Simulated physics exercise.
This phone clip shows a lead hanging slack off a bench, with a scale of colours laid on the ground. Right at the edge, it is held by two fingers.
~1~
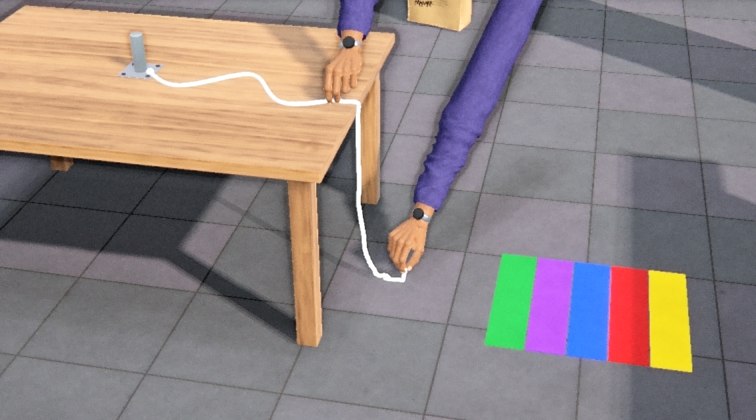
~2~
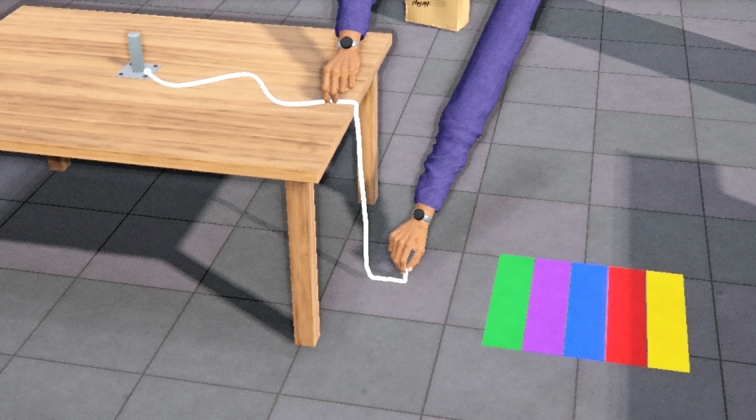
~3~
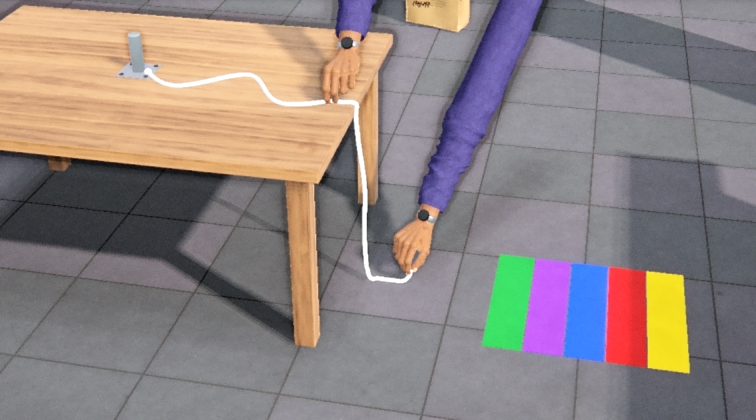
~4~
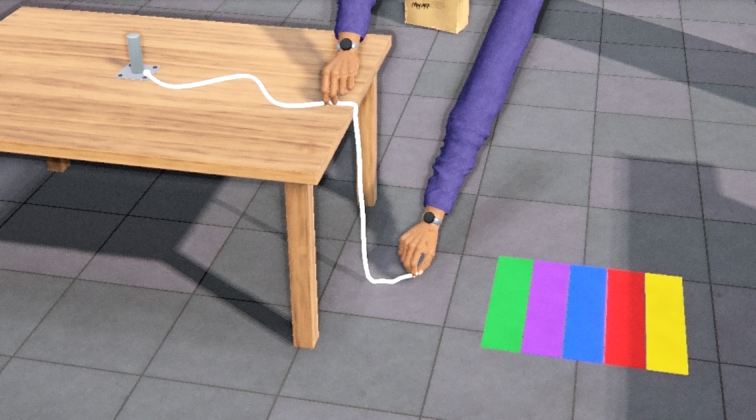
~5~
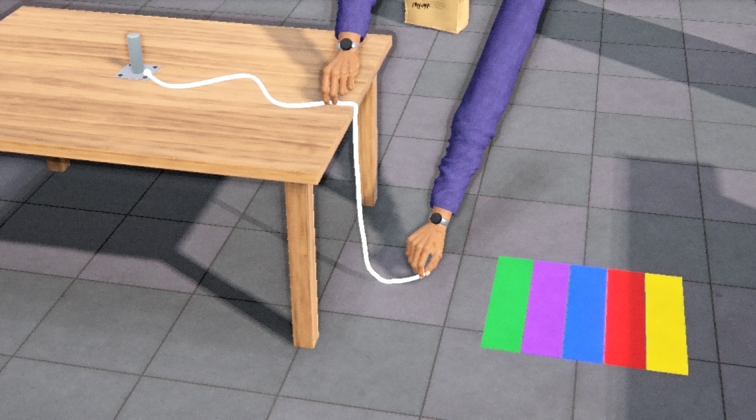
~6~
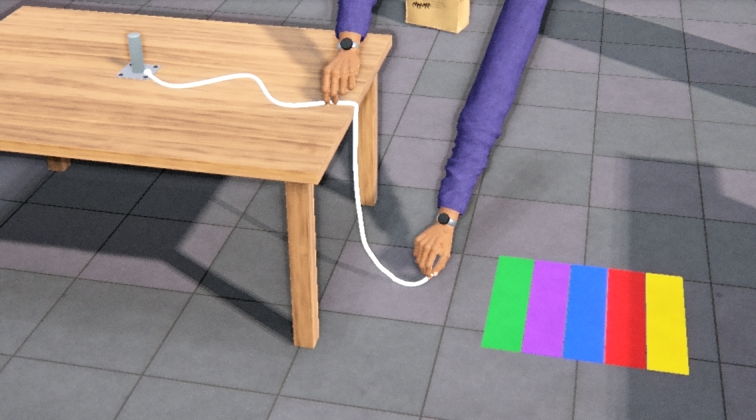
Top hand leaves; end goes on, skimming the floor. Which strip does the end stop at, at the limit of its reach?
It stops at the blue strip.
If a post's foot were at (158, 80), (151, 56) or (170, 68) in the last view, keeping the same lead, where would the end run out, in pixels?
Going through them in sequence: (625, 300), (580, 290) and finally (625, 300).
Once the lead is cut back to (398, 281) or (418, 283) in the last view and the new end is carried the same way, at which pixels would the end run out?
Estimated pixels: (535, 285) then (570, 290).
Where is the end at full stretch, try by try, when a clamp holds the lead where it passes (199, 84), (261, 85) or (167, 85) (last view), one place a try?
Going try by try, I'd put it close to (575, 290), then (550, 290), and finally (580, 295).
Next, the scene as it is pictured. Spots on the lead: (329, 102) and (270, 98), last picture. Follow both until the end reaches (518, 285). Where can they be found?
Approx. (362, 129); approx. (319, 96).
Early on, end near (518, 285); over green.
Midway, end near (563, 291); over purple.
At the end of the slack, end near (591, 294); over blue. It gets as far as the blue strip.
